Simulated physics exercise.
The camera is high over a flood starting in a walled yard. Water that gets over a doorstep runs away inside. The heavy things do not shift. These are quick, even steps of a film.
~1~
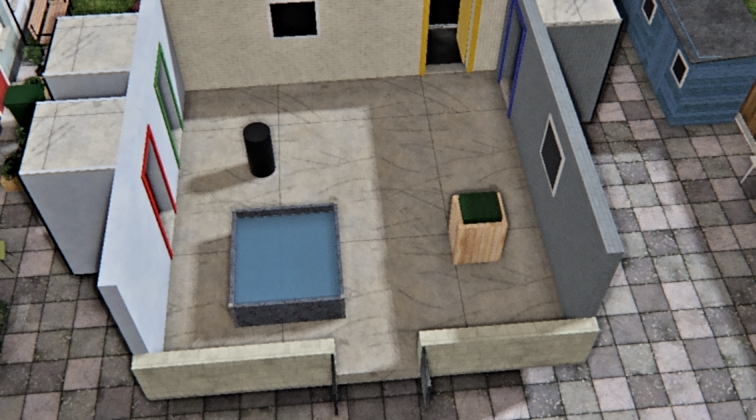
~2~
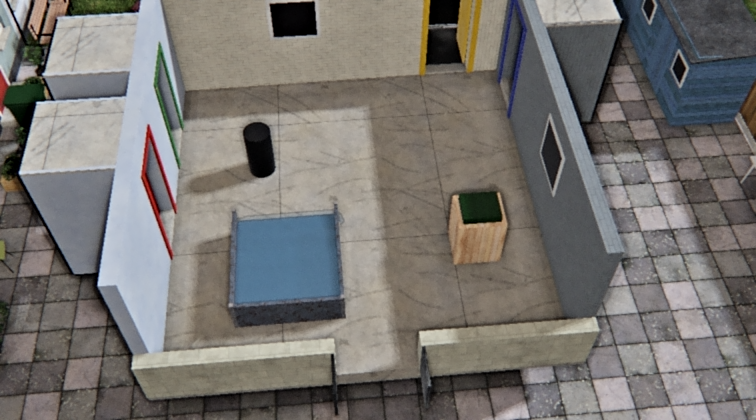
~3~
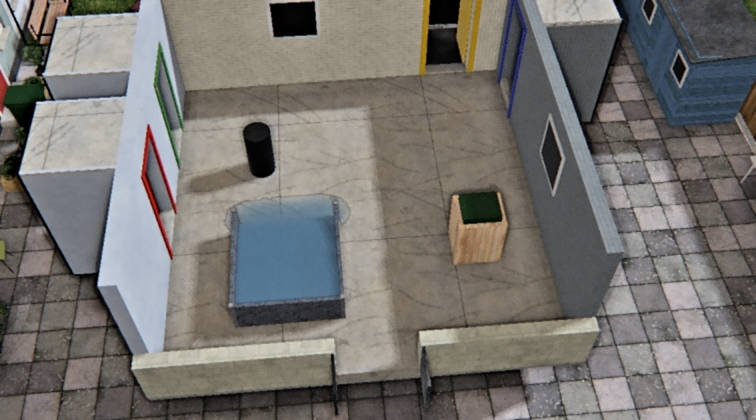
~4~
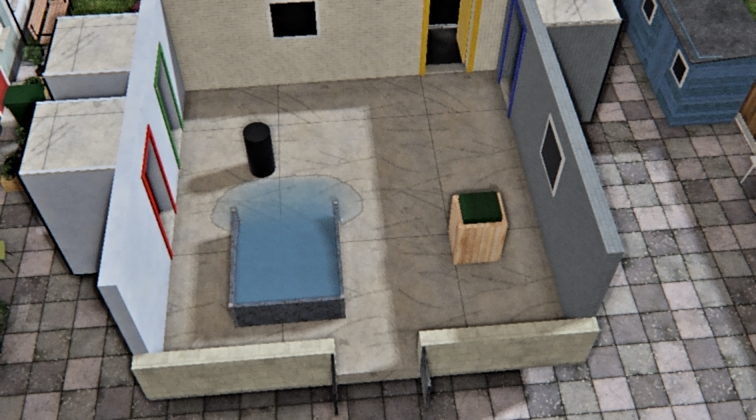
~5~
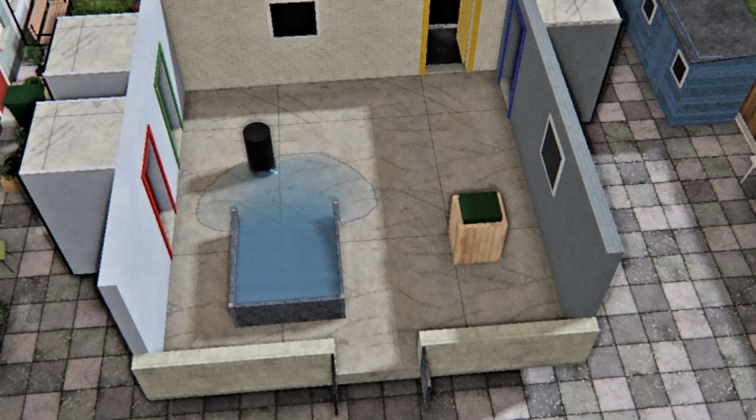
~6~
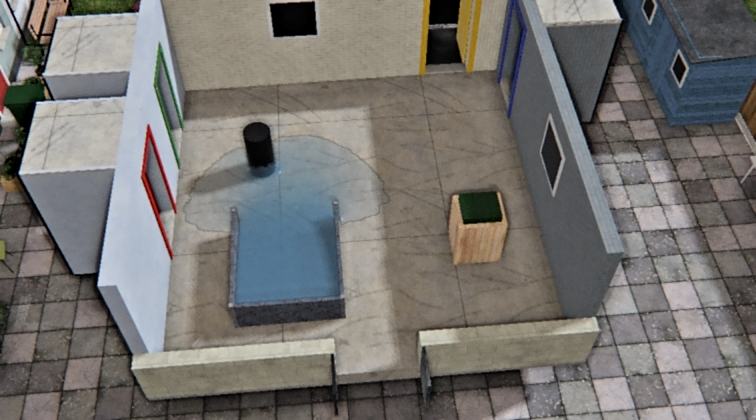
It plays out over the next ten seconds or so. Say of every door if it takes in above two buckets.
One by one: The red door stays under that; the green door takes more than that; the yellow door takes more than that; the blue door stays under that.
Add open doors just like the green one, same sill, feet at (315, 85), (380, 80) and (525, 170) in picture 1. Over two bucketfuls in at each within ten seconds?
One after the other: Passes that mark, takes more, stays under.
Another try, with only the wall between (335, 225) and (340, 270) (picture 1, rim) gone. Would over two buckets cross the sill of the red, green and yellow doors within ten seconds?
The red door keeps below it; the green door keeps below it; the yellow door takes more.
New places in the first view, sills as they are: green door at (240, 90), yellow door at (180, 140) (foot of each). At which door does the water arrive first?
That is the yellow one.
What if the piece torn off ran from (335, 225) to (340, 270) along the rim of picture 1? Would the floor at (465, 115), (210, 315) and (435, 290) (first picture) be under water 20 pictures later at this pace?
In that order: Covered, clear, wet.
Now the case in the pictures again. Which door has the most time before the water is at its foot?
It is the blue-painted one.
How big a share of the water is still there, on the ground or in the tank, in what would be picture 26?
Close to 98 %.
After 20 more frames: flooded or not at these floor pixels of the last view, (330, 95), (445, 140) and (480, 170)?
In that order: Covered, covered, clear.
A moment on, water covers 30 % of the floor; the red door not reached, the green door wet at the sill, nothing in, the yellow door not reached, the blue door not reached.
Next, water covers 40 % of the floor; the red door wet at the sill, nothing in, the green door under two buckets in, the yellow door not reached, the blue door not reached.
Then, water covers 45 % of the floor; the red door wet at the sill, nothing in, the green door over two buckets in, the yellow door under two buckets in, the blue door wet at the sill, nothing in.
Later, water covers 65 % of the floor; the red door wet at the sill, nothing in, the green door over two buckets in, the yellow door over two buckets in, the blue door wet at the sill, nothing in.
In the end, water covers 95 % of the floor; the red door wet at the sill, nothing in, the green door over two buckets in, the yellow door over two buckets in, the blue door wet at the sill, nothing in.
